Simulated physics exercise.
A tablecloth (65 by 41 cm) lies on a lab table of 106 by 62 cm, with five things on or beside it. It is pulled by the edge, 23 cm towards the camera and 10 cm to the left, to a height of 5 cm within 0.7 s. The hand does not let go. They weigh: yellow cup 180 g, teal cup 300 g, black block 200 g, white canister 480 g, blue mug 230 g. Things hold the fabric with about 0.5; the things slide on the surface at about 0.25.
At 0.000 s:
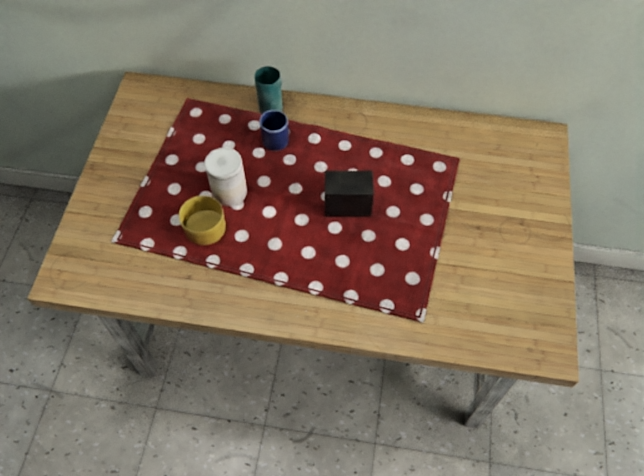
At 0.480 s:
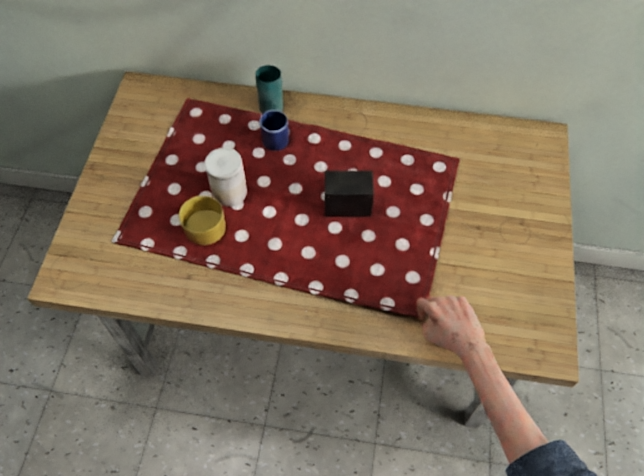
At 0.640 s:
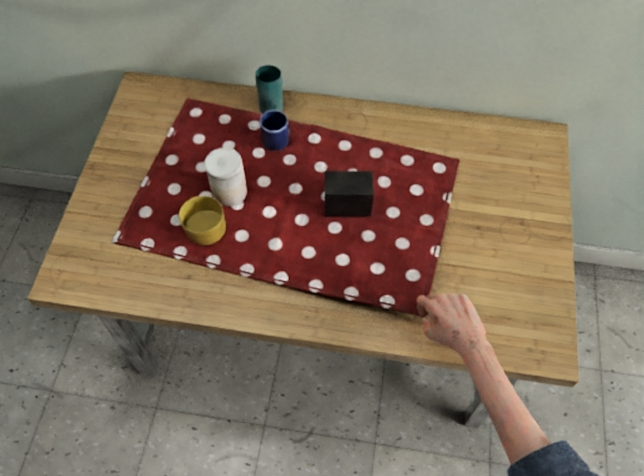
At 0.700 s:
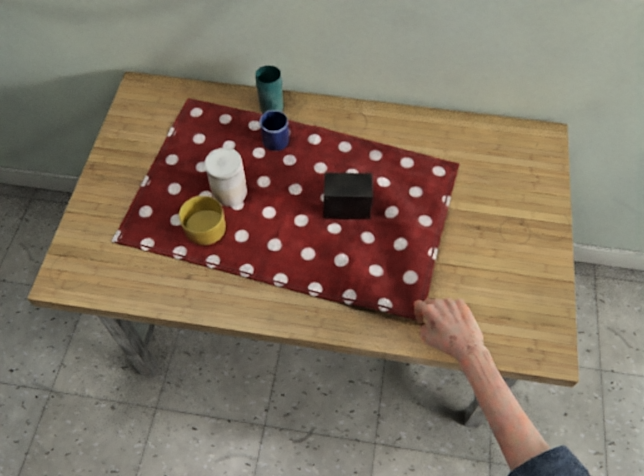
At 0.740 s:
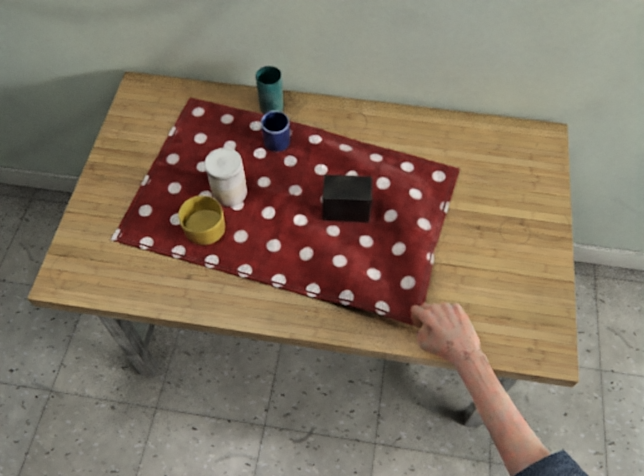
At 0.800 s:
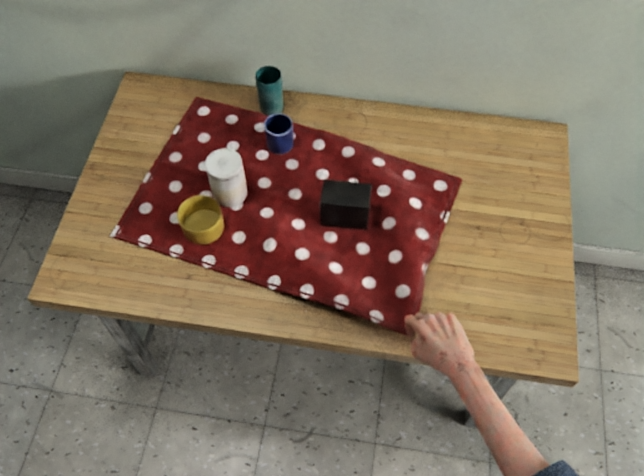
A light wooden table stands on grey tiles against a pale wall, seen from above by a still camera. A red cloth with white dots holds a yellow cup and white canister at left, a blue mug near a teal cup at the back, and a black block right of centre. A hand enters at lower right, grips the near corner and drags it slightly toward the front, shifting the block a little.
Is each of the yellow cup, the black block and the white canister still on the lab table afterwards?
Result: Yellow cup keeps to the top, black block keeps to the top, white canister stays on.
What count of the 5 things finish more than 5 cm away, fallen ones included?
3 of them.
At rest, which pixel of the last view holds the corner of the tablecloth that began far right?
At about (490, 296).
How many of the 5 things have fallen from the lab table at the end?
I count 0.
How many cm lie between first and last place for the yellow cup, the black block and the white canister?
About: Yellow cup 4 cm, black block 20 cm, white canister 10 cm.
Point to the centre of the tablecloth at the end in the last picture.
Around (301, 257).
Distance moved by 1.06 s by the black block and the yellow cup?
About: Black block 15 cm, yellow cup 2 cm.
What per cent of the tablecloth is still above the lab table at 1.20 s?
About 90 per cent.
At 0.9 s, 100 % of the tablecloth is still over the top; black block 7 cm off its start, white canister 2 cm off its start, blue mug 5 cm off its start.
At 1.1 s, 95 % of the tablecloth is still over the top; black block 13 cm off its start, white canister 5 cm off its start, yellow cup 2 cm off its start.
At 1.2 s, 90 % of the tablecloth is still over the top; black block 19 cm off its start at (348, 264), white canister 8 cm off its start at (242, 190), yellow cup 4 cm off its start at (203, 230).
At 1.3 s, 85 % of the tablecloth is still over the top; black block 20 cm off its start, white canister 9 cm off its start, yellow cup 5 cm off its start.
At 2.9 s, 85 % of the tablecloth is still over the top; black block 20 cm off its start at (348, 272), white canister 9 cm off its start at (244, 195), yellow cup 5 cm off its start at (204, 234), blue mug 18 cm off its start at (320, 174).
